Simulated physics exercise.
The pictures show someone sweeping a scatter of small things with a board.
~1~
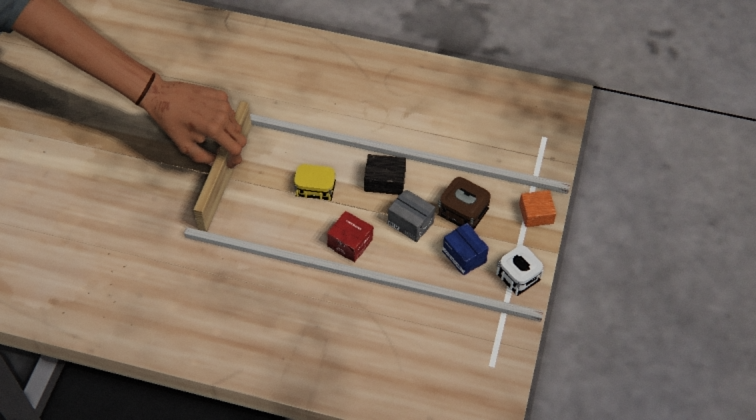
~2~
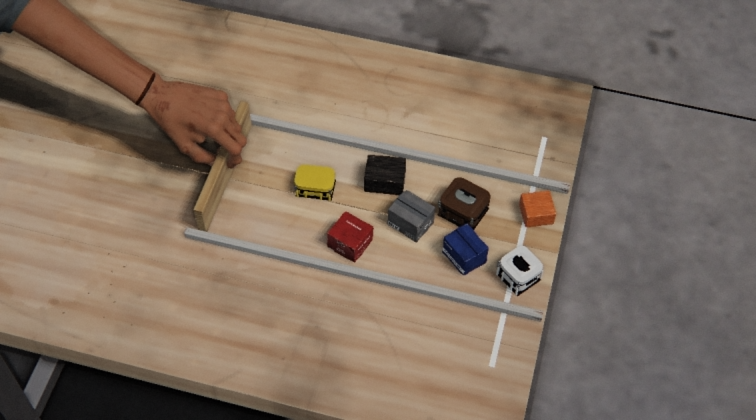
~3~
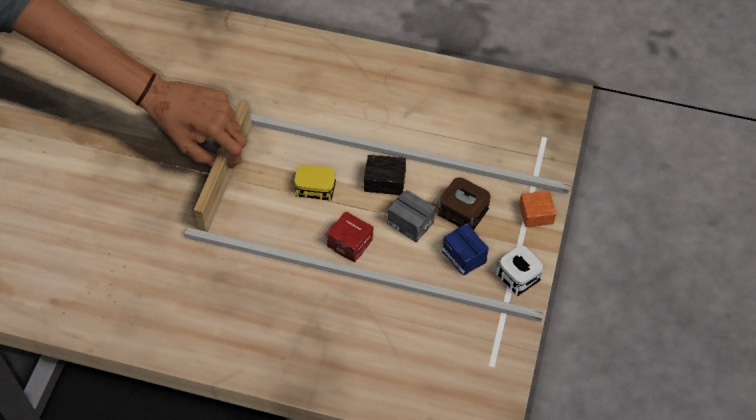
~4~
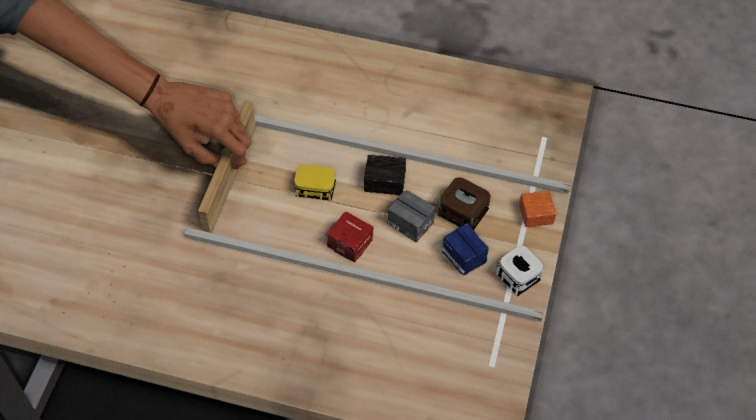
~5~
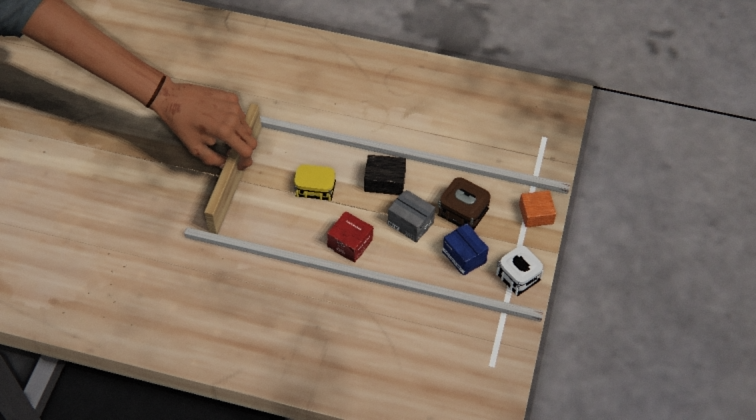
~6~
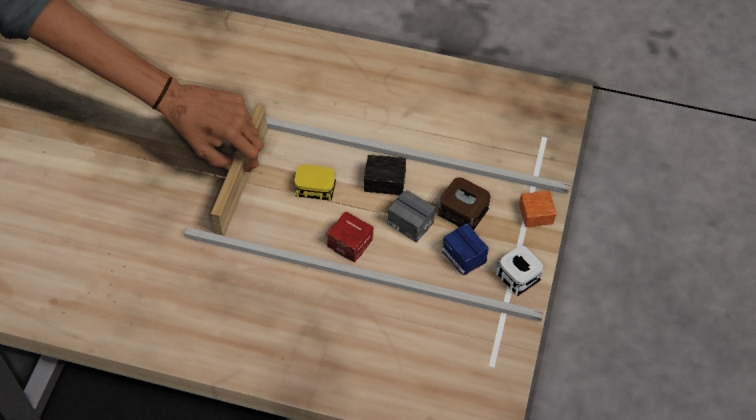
A hand sliding a wooden board slightly right between two rails on a table, toward small coloured cases that stay still.
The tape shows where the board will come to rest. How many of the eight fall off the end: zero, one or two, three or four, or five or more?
Outcome: The number that fall off is five or more.
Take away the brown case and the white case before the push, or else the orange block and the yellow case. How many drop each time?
It would be 3 and 3.
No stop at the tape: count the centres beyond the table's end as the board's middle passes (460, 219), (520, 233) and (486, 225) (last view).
Past the end: 0, 5 and 2.
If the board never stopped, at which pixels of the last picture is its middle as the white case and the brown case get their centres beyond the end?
Its middle is around (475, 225) and around (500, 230).
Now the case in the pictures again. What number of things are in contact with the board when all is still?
In contact: 3.
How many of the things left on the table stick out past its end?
It comes to 1.
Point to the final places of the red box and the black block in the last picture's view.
First (531, 274), then (546, 200).
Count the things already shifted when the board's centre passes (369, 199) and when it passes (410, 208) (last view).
4 and 7.
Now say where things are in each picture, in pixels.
Orange block (538, 209); white case (520, 270); blue box (465, 250); board (224, 166); tape (520, 244), in the first picture.
White case (520, 270); red box (350, 237), in the second picture.
Blue box (465, 250); grey box (411, 216), in the third picture.
Orange block (538, 209); black block (385, 175), in the fourth picture.
White case (520, 270); board (234, 168), in the fifth picture.
Orange block (538, 209); white case (520, 270); blue box (465, 250); board (241, 170); tape (520, 244), in the sixth picture.
Early on, none off yet; orange block at rest near (538, 209); white case at rest near (520, 270); blue box at rest near (465, 250).
Finally, the number that fall off is five or more; lost, grey box, brown case, blue box, white case and orange block.
